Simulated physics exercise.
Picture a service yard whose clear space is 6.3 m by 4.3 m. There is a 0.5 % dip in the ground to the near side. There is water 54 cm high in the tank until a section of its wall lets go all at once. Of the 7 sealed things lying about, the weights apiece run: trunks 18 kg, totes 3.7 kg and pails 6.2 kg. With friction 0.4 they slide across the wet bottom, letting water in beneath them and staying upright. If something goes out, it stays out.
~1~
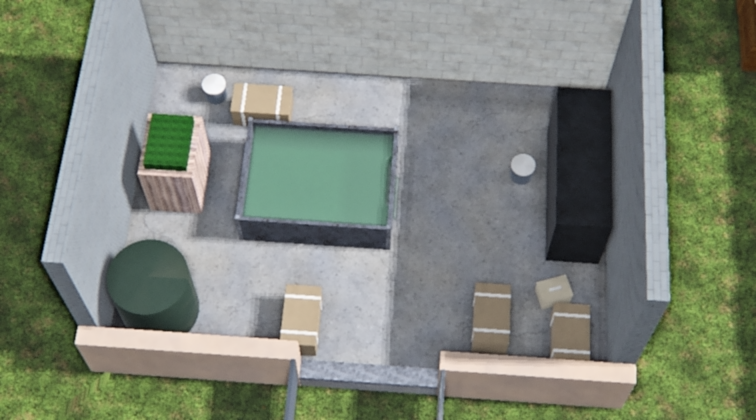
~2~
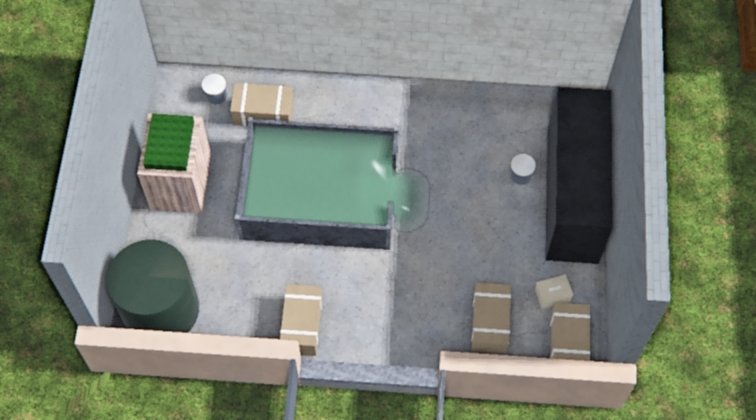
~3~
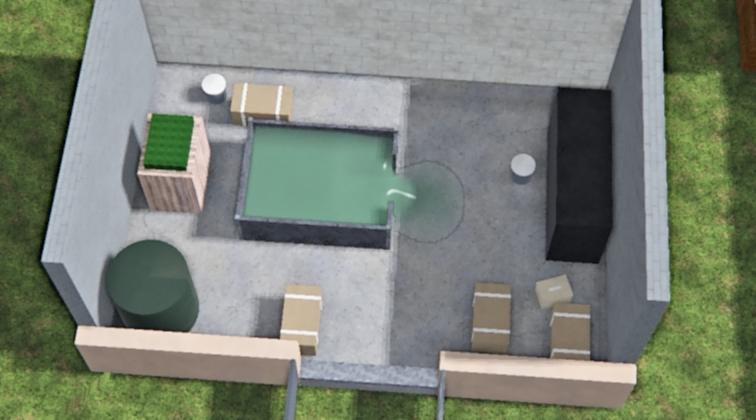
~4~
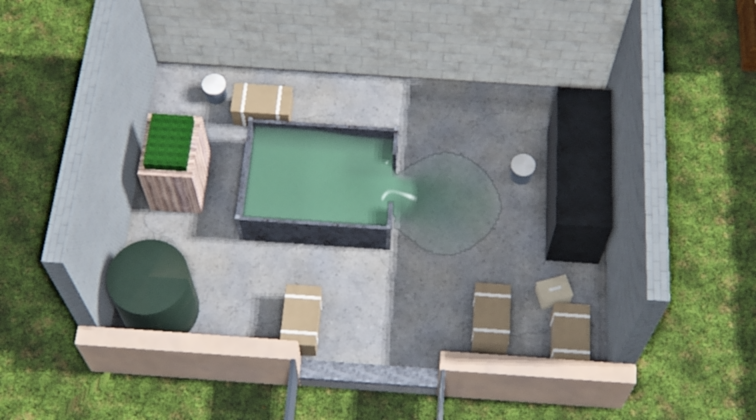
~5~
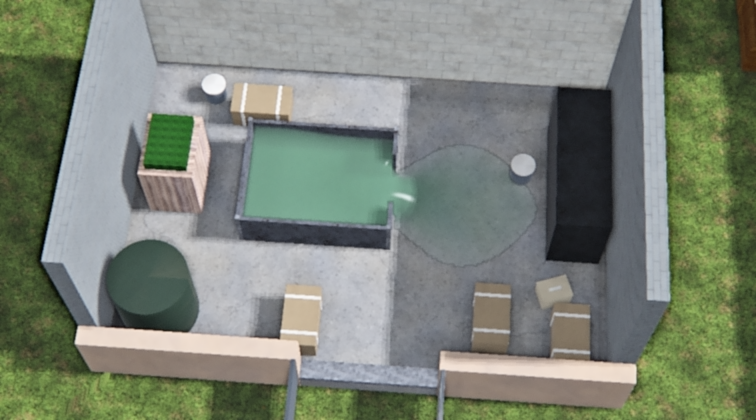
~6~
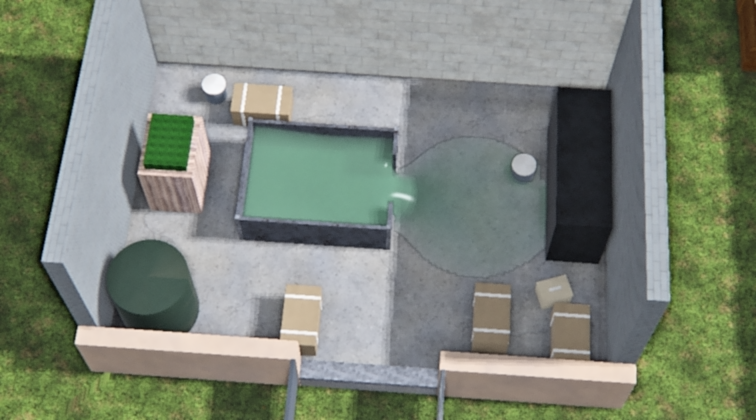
In a walled yard, green water pours from a tank's right side and spreads across the floor.
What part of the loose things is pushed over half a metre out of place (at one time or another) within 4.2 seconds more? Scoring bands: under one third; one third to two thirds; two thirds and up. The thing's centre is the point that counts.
The count will reach a third but not two thirds.
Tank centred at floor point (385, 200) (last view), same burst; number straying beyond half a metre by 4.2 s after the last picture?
That would give 3.
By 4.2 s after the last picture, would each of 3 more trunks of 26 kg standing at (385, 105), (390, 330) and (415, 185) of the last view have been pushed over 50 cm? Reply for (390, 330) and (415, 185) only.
Respectively: Doesn't reach it; tops it.
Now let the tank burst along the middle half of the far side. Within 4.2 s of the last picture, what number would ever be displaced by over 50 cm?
Count: 3.
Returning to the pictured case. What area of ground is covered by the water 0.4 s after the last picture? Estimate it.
About 8.0 m2.
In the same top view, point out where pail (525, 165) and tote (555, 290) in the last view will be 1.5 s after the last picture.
(512, 82) and (592, 275), roughly.
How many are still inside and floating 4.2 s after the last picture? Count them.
The count is 2.
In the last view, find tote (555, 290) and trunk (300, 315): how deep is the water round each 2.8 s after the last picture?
Roughly 8 and 0 cm.
Then, 0.4 s after the last picture 0 of 7 are over 50 cm from their spots; 0 afloat.
Then, 1.5 s after the last picture 2 of 7 are over 50 cm from their spots; 2 afloat.
Then, 2.8 s after the last picture 1 of 7 are over 50 cm from their spots; 3 afloat.
Then, 4.2 s after the last picture 3 of 7 are over 50 cm from their spots, and 4 have been at some point; 2 afloat.
